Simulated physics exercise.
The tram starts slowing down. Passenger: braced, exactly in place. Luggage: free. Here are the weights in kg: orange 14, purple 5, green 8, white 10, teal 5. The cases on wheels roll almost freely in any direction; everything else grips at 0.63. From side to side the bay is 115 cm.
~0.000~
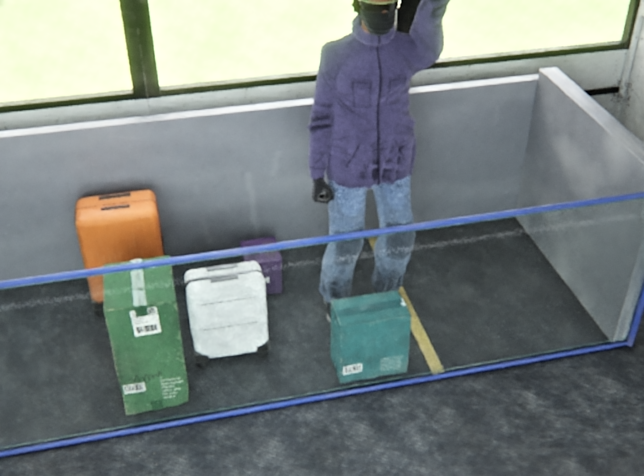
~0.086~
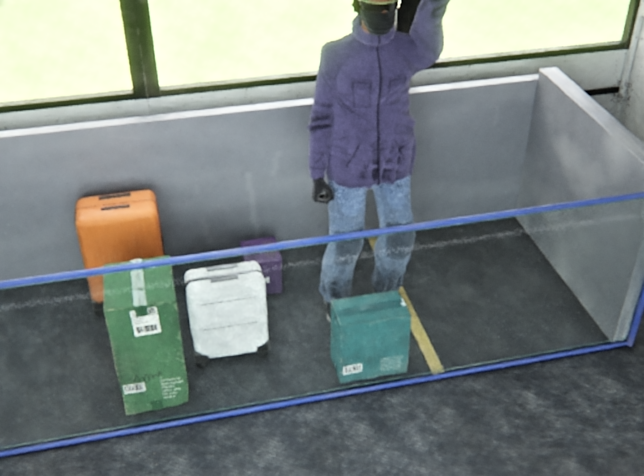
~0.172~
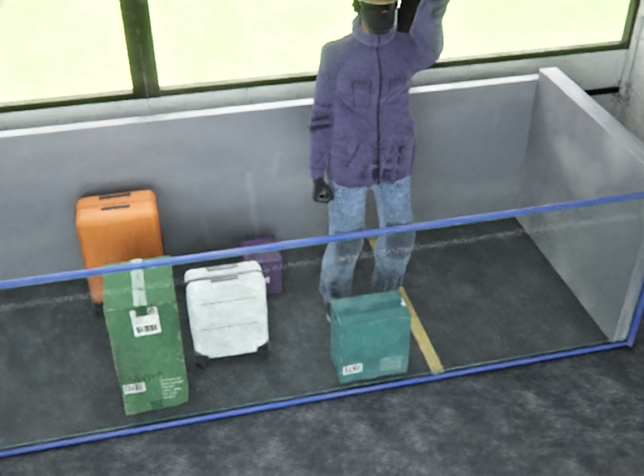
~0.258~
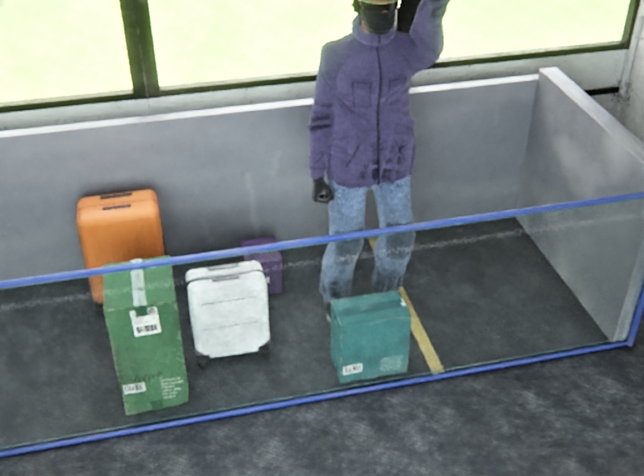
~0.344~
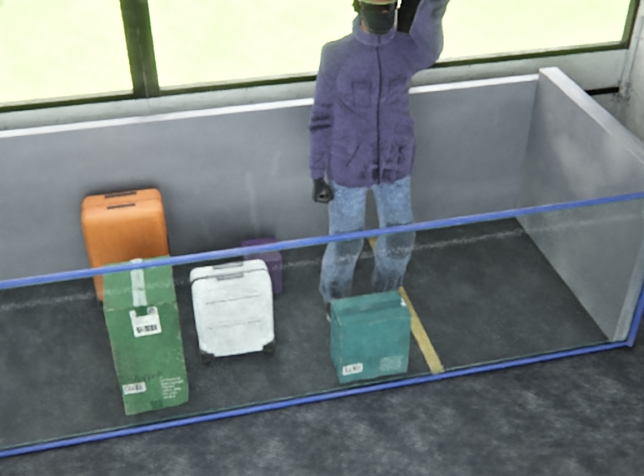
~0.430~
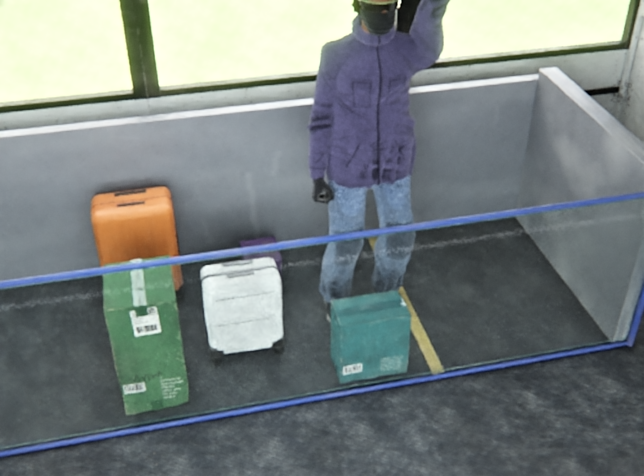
In the video, a person in a purple jacket stands still with one arm raised behind a teal carton, while an orange case and a white case slowly roll right past a green package that stays in place.
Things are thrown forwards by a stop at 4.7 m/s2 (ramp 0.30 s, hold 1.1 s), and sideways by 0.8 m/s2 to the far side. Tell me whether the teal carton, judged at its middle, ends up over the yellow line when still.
The teal carton ends up over the yellow line.
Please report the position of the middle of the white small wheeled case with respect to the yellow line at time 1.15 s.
It sits around 35 cm short of the mark.
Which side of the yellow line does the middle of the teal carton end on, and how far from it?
Past side, about 70 cm.
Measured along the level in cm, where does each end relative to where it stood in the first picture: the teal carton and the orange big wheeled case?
Roughly: Teal carton 100; orange big wheeled case 170.
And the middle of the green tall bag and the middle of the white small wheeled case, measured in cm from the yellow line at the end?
Green tall bag, 80 cm on the short side; white small wheeled case, 60 cm on the past side.
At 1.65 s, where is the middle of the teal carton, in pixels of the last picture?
At that moment it is roughly at (546, 306).
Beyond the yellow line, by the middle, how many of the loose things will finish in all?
The number is 4.
After 0.75 s the teal carton is 31 cm short of the yellow line, tilted 0°, near (369, 337) in the last picture's view.
After 1.15 s the teal carton is 10 cm short of the yellow line, tilted 0°, near (413, 333) in the last picture's view; the green tall bag 125 cm short of the yellow line, tilted 10°.
After 1.65 s the teal carton is 59 cm past the yellow line, tilted 0°, near (546, 306) in the last picture's view; the green tall bag 79 cm short of the yellow line, tilted 90°.
When all is still (3.0 s), orange big wheeled case crosses the yellow line; purple tub crosses the yellow line; green tall bag stops short of the yellow line; white small wheeled case crosses the yellow line; teal carton crosses the yellow line.
